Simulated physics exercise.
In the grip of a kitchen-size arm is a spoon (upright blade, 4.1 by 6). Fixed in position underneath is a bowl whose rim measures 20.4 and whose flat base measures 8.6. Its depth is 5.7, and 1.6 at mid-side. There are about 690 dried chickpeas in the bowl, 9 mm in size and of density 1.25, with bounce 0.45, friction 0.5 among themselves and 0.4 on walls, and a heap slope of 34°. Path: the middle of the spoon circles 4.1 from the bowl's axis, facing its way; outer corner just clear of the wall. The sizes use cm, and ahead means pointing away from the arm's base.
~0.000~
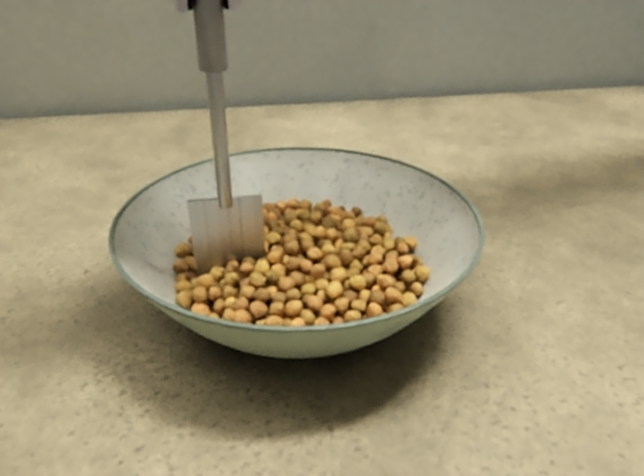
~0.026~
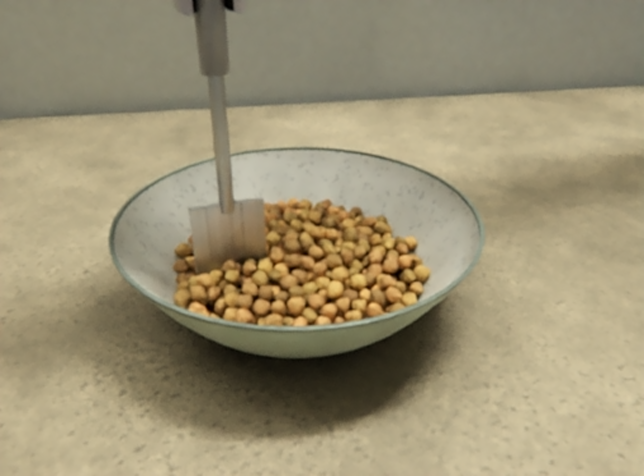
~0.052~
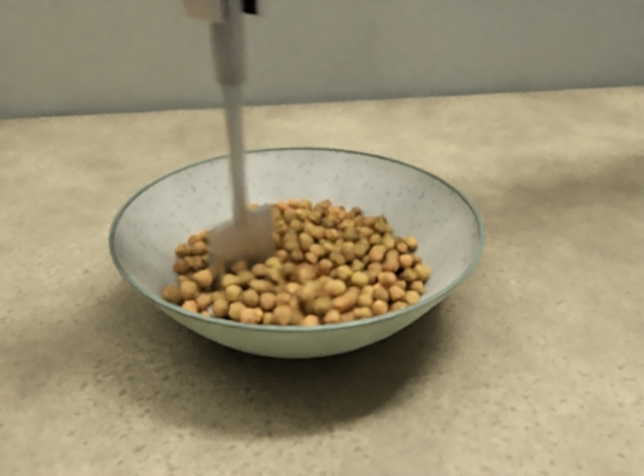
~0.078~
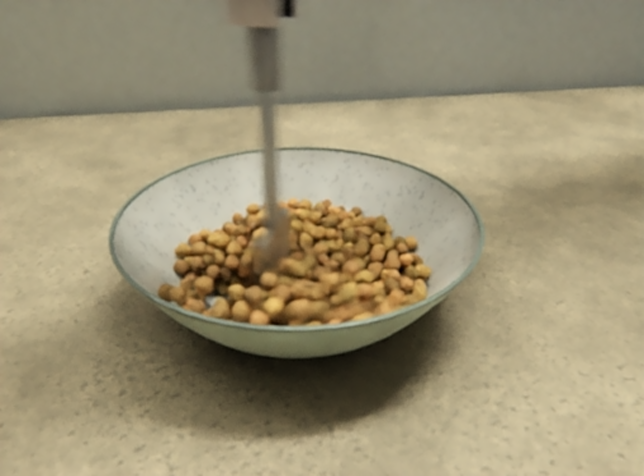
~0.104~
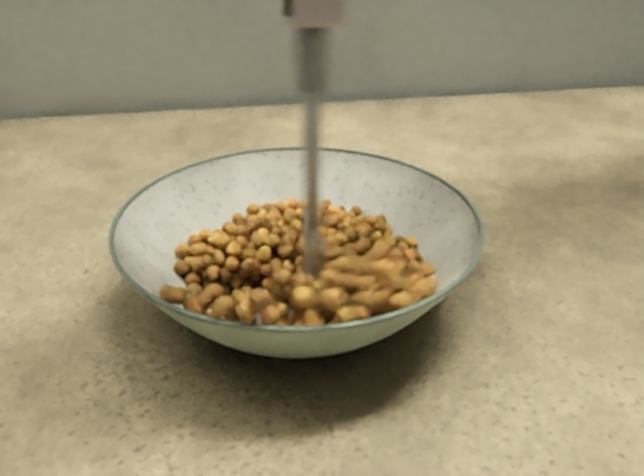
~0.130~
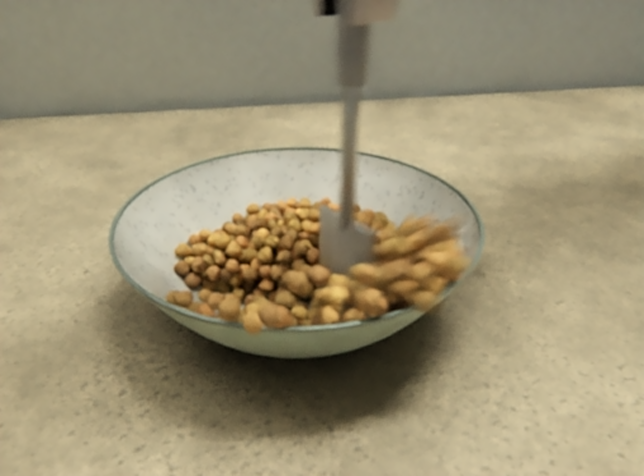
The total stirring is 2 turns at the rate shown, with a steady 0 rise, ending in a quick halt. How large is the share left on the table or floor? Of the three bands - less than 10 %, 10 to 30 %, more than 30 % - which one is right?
The right band is more than 30 %.
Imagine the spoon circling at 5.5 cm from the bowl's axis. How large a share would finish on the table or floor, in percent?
In that case roughly 45 per cent.
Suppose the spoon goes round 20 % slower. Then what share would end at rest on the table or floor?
In that case, close to 20 in a hundred.
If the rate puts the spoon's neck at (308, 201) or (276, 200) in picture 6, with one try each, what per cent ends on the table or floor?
Roughly 20 and 10 percent, in that order.
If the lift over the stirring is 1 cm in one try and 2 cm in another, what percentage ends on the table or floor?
Roughly 35 percent, then roughly 30 percent.
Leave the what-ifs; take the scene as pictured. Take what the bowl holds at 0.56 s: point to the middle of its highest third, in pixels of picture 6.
Near (388, 234).
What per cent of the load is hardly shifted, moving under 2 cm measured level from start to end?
Around 5 in a hundred, roughly.
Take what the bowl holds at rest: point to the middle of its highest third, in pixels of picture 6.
It is centred around (250, 297).
After 0.34 s, 351° round, highest piece 10 above the table; 503 in the bowl, 104 on the table or floor, 85 in flight or on the tool.
After 0.56 s, 222° round, highest piece 9 above the table; 428 in the bowl, 243 on the table or floor, 21 in flight or on the tool.
After 0.87 s, 0° round, highest piece 5 above the table; 397 in the bowl, 295 on the table or floor.
After 1.57 s, 0° round, highest piece 5 above the table; 397 in the bowl, 295 on the table or floor.
In the end, 397 in the bowl, 295 on the table or floor. That is 43 % on the table or floor.
